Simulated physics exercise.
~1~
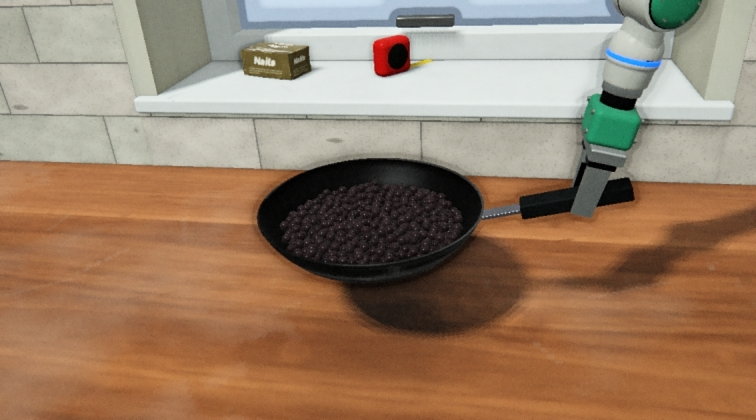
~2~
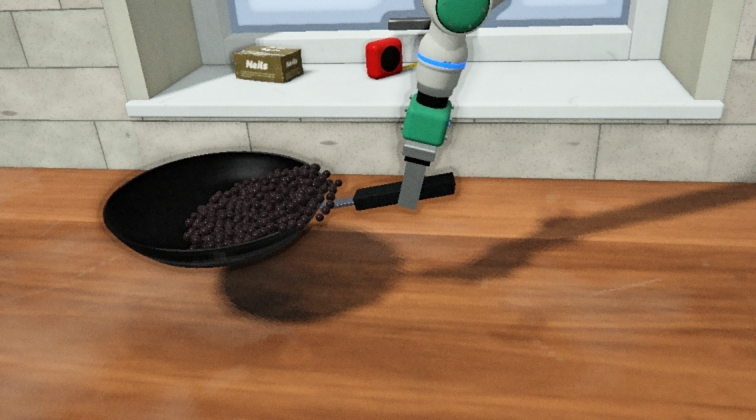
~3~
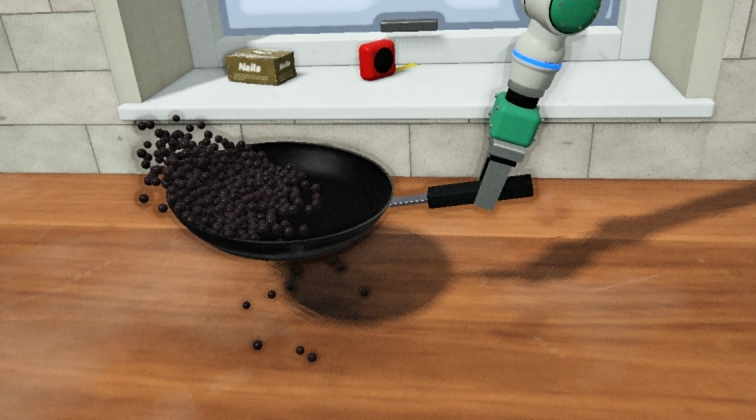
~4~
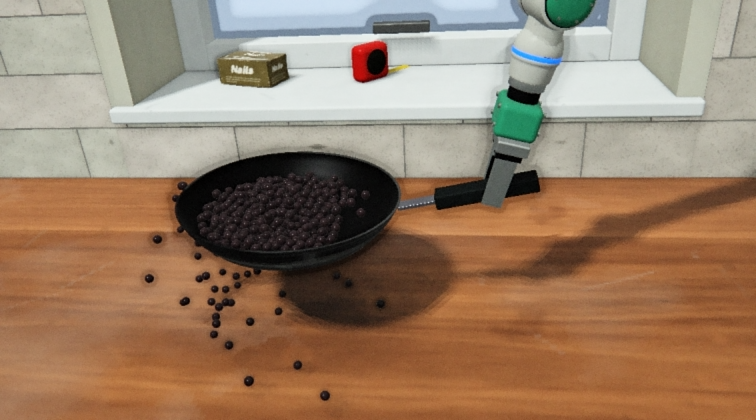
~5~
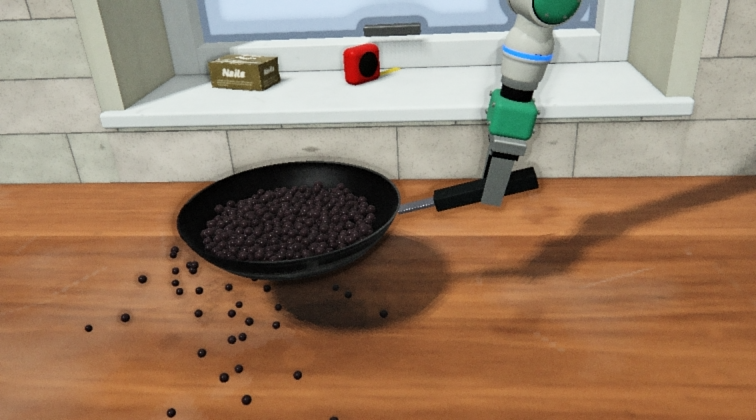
Robot arm jerking a black frying pan of dark beads left, then right, spilling some across the wooden counter while most stay inside.
